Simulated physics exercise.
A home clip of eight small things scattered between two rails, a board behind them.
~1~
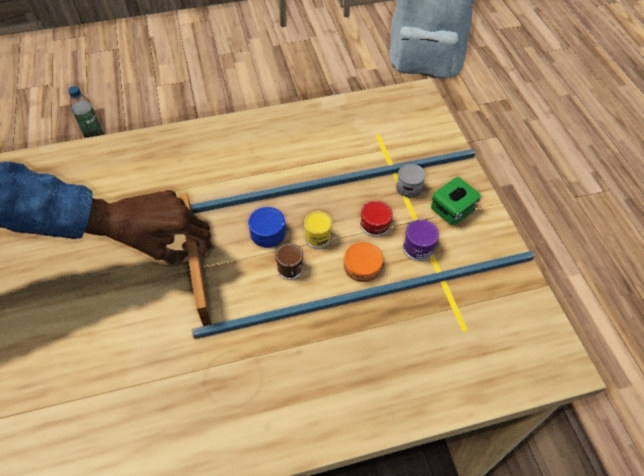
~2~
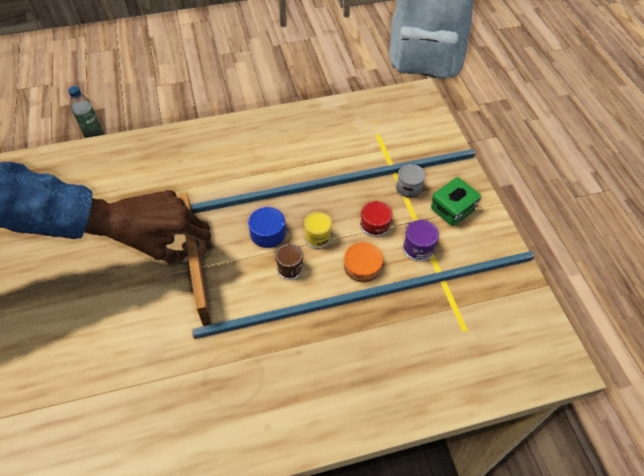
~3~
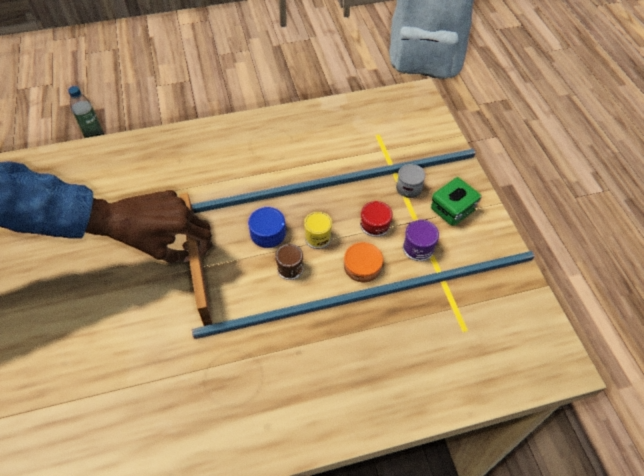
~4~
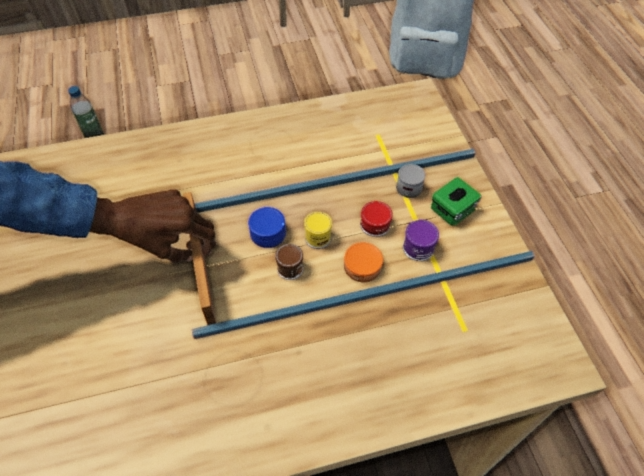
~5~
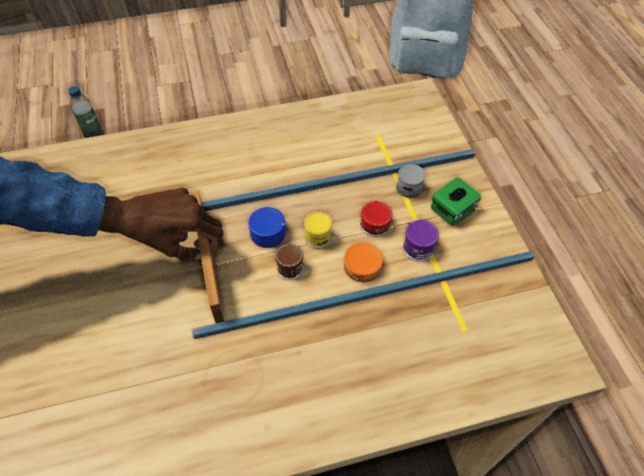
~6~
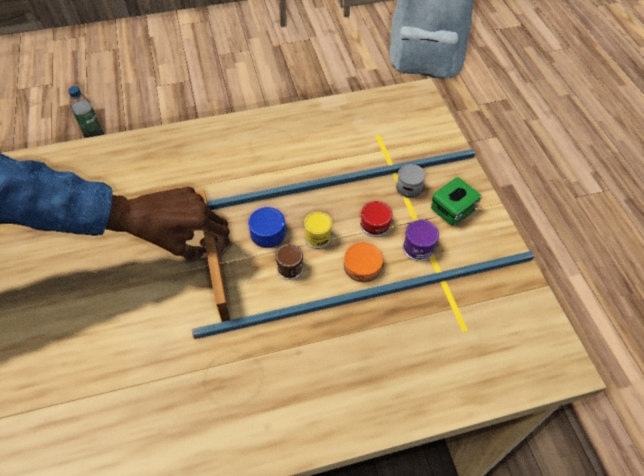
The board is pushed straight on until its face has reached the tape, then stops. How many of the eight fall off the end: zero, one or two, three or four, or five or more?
The number that fall off is zero.
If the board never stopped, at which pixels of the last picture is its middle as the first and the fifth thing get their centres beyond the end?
Its middle is around (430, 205) and later (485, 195).
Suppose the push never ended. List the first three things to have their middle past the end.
The order is the green case, then the red tin, then the grey tub.
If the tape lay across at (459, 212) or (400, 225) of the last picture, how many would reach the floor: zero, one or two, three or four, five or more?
For each place: 1 or 2; zero.
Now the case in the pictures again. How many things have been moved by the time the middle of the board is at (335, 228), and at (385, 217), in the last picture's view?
The counts are 5 and 8.
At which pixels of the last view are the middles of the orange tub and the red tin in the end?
The orange tub stops around (458, 251); the red tin around (454, 192).
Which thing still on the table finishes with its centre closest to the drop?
That is the green case.
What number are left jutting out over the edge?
That would be 1.
A little later, none off yet; green case at rest near (455, 202); grey tub at rest near (410, 181); purple pot at rest near (420, 241).
When it is over, the number that fall off is zero.
